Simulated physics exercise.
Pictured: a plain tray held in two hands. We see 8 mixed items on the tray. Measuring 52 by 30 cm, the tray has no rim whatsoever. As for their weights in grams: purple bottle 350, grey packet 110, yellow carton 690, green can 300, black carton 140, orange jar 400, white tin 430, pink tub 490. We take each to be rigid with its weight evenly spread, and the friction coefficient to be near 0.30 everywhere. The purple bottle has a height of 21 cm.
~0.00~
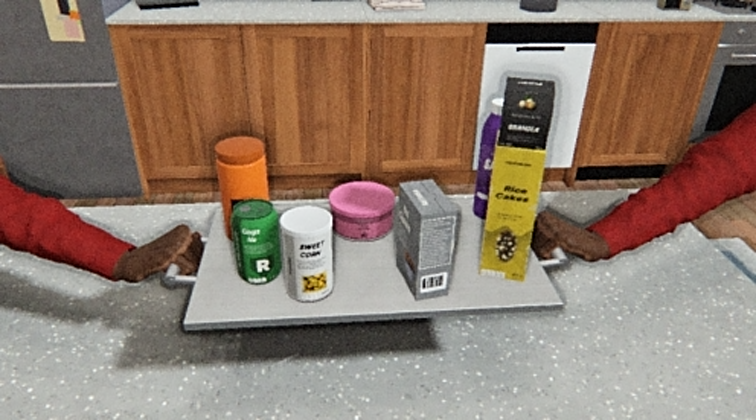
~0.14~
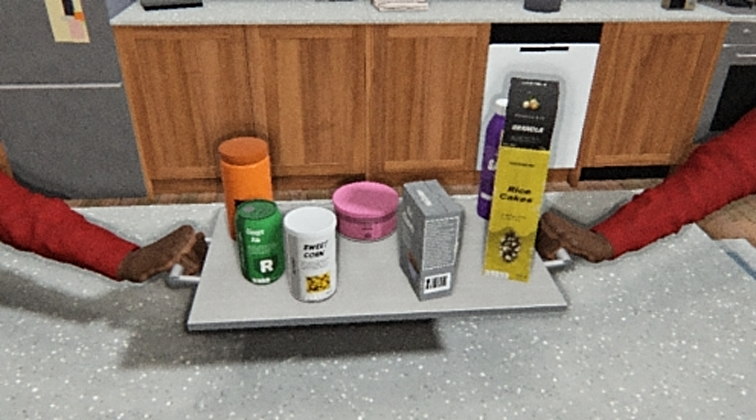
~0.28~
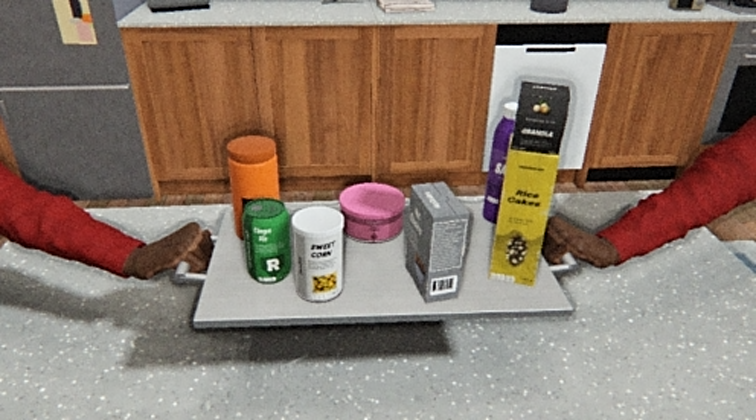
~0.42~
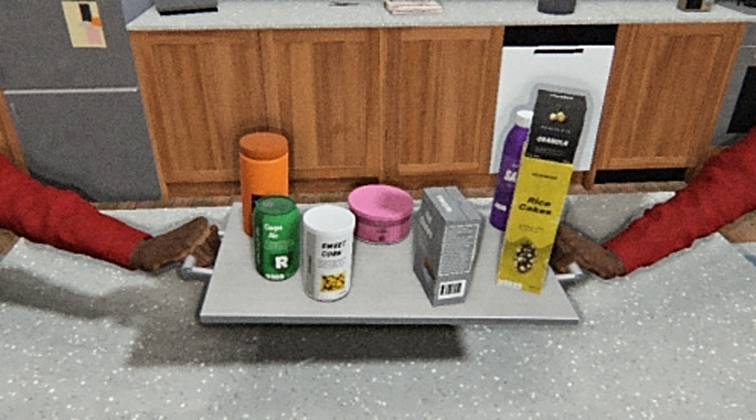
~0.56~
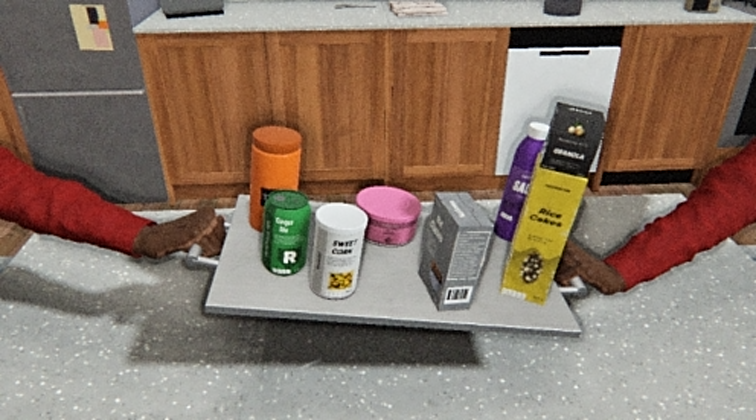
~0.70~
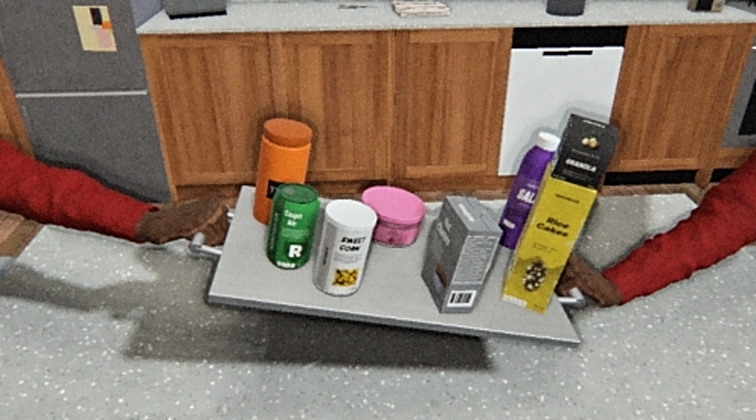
In a kitchen, two hands holding a rimless tray of mixed cans, cartons and tubs, first level, then slanting gradually down to the right.
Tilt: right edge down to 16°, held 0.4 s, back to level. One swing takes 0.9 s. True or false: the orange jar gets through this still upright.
True.
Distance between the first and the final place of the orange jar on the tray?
It ends up around 0 cm from its start.
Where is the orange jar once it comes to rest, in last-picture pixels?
Near (271, 197).
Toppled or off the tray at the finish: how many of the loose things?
Total: 2.
After 1.40 s, tray at 16°, right edge down; black carton now off the tray; yellow carton 23° off its base.
After 1.60 s, tray at 14°, right edge down; yellow carton now off the tray; grey packet moved 2 cm.
After 1.70 s, tray at 12°, right edge down; grey packet moved 2 cm.
After 2.10 s, tray at 2°, right edge down; grey packet moved 2 cm.
In the end (2.8 s), off the tray and tipped over, yellow carton and black carton; the other 6 under 5 cm from the start. In the last view, orange jar near (271, 197).
